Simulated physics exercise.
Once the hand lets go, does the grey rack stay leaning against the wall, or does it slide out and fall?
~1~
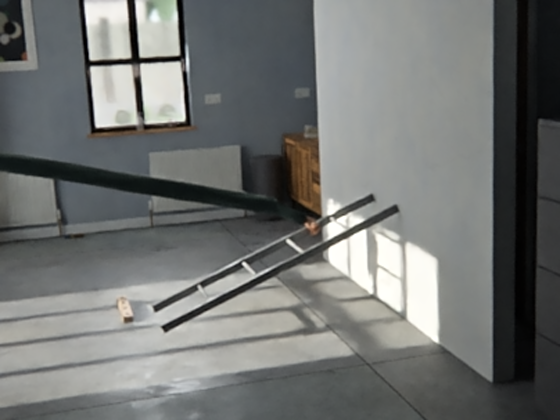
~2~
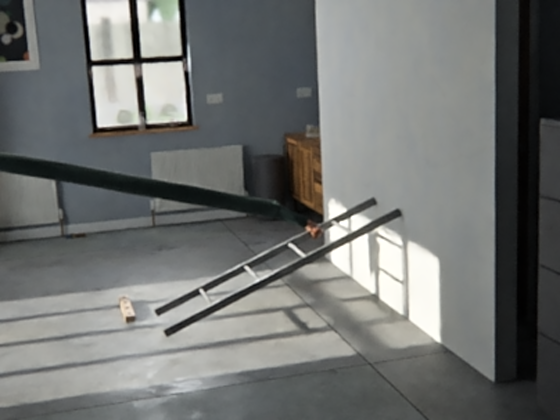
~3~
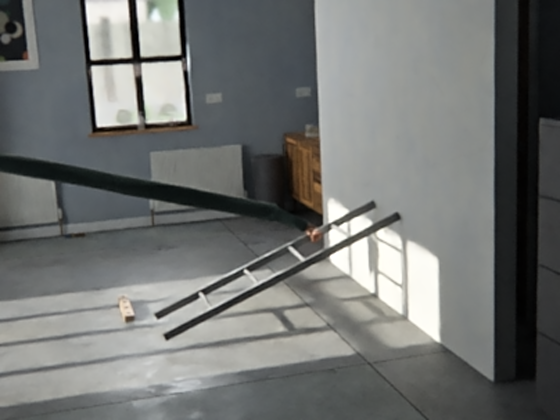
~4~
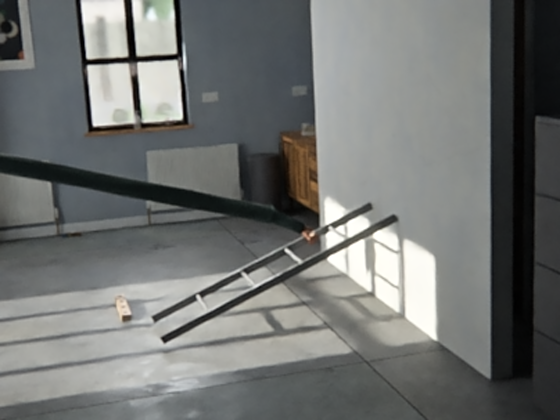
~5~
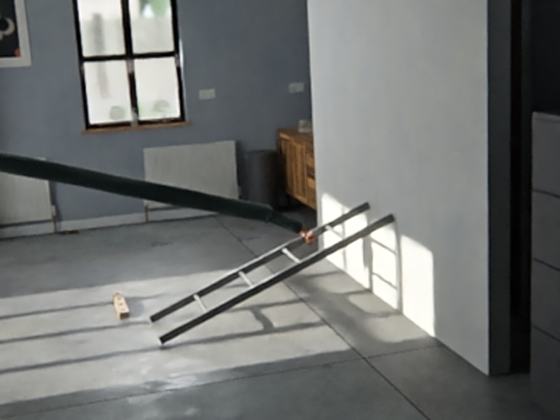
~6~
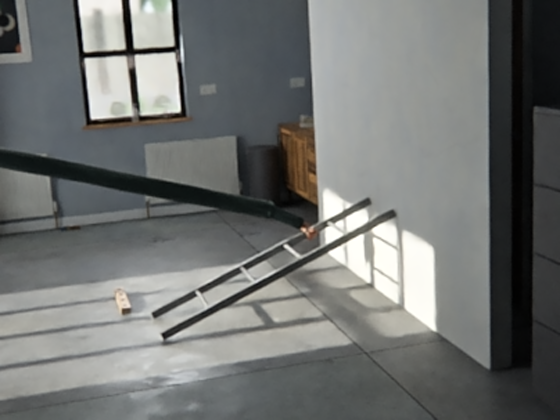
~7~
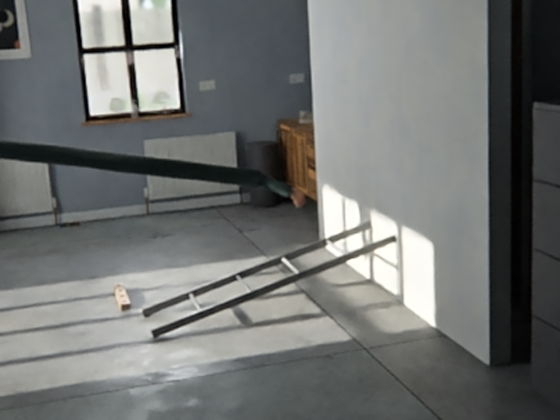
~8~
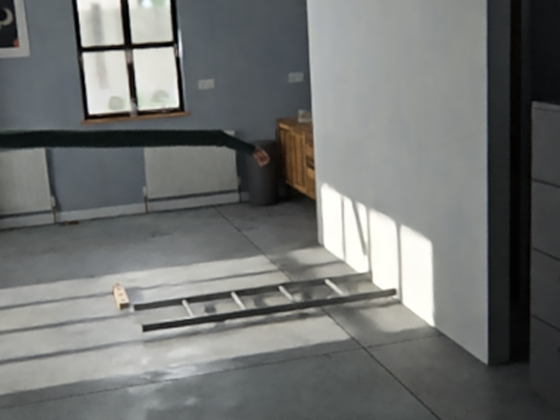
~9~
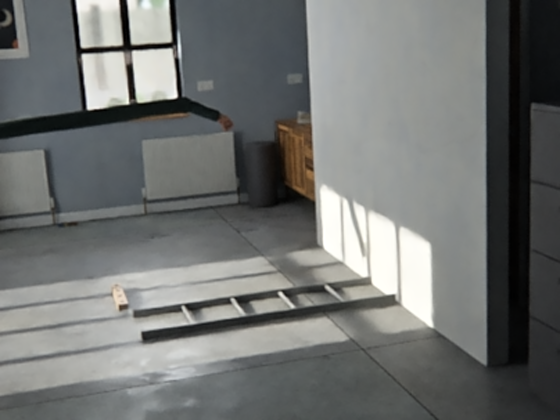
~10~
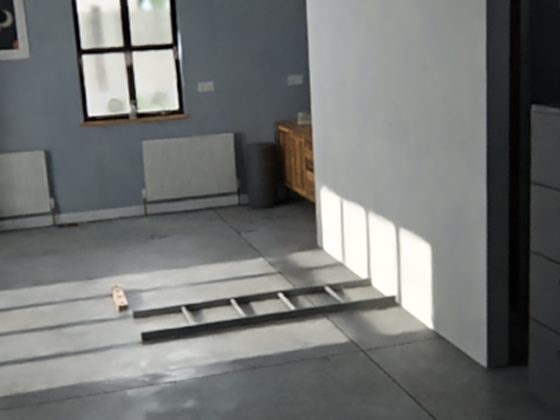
The grey rack slides out and falls, ending up flat on the floor.
